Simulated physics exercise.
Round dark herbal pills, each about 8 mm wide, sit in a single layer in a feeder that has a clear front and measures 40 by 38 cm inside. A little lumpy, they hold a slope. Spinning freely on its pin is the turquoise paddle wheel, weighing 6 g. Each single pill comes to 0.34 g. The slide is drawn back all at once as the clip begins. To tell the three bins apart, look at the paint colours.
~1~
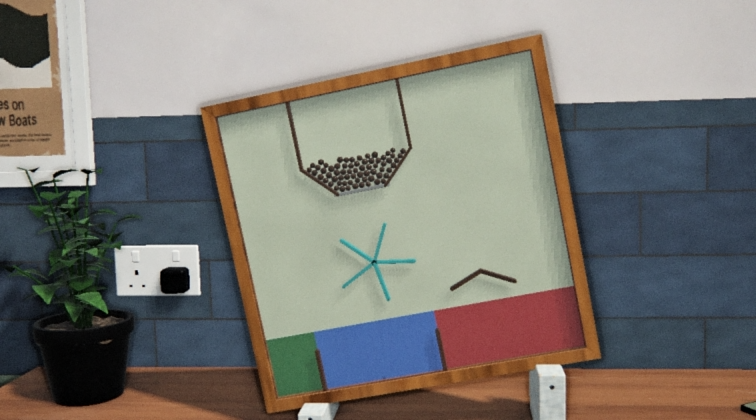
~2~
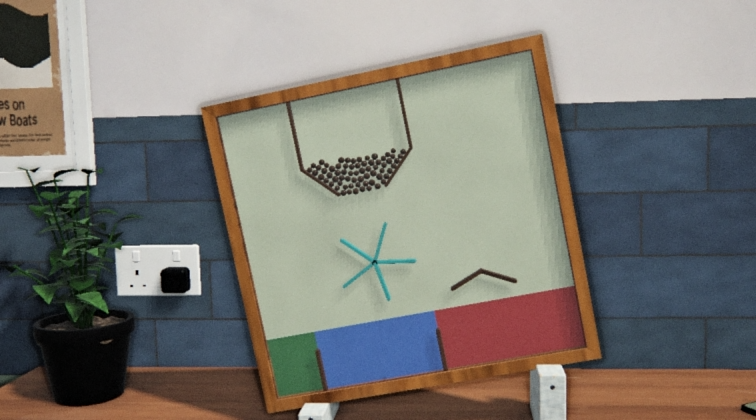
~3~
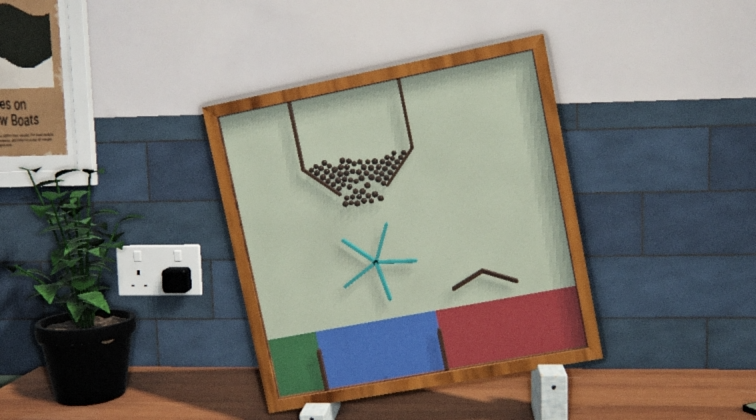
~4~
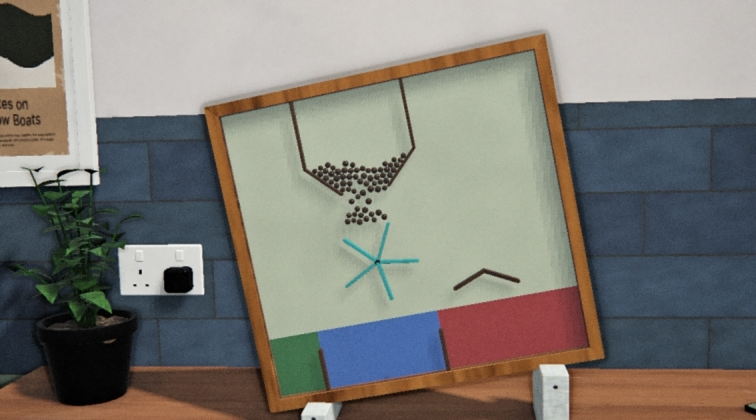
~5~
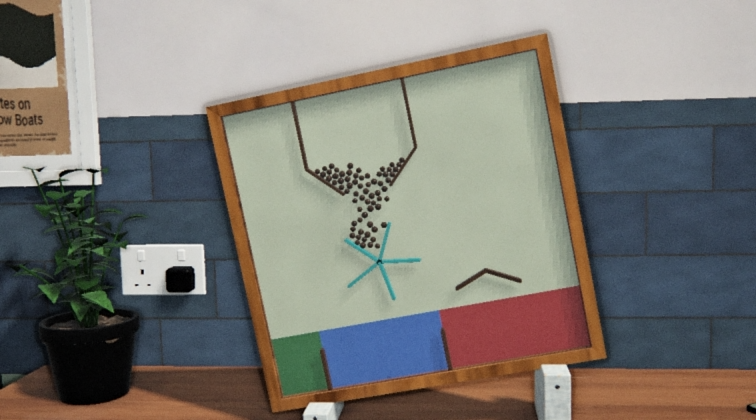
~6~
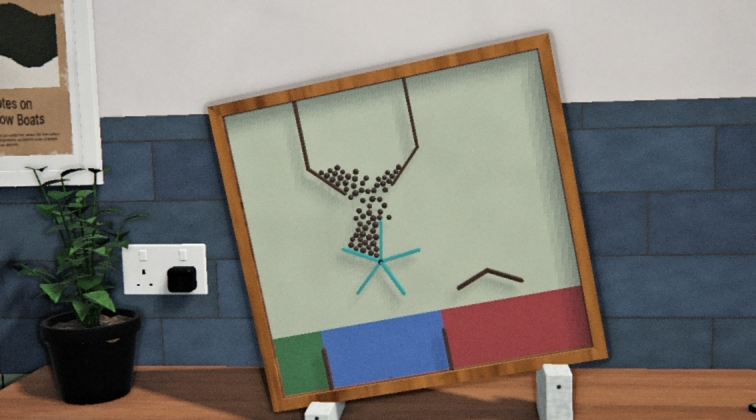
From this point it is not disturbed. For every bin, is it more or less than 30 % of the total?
Red bin: Less; blue bin: More; green bin: More.
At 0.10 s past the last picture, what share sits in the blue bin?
Some 0 per cent.
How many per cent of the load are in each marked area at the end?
At the end, red bin holds 0, blue bin holds 40 and green bin holds 60.
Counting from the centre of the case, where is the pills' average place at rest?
About 11 cm left and 19 cm below.
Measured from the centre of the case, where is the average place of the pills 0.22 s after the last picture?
Some 10 cm left and 9 cm below.
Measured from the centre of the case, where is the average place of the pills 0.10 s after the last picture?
About 6 cm left and 1 cm below.
Then, 0.10 s after the last picture, the pills' middle is 6 cm left of and 1 cm below the centre; nothing in the marked areas.
Then, 0.22 s after the last picture, the pills' middle is 10 cm left of and 9 cm below the centre; blue 15 %, green 25 %.
Then, 0.45 s after the last picture, the pills' middle is 11 cm left of and 19 cm below the centre; blue 40 %, green 55 %.
All still 1.9 s after it, red 0 %, blue 40 %, green 60 %.
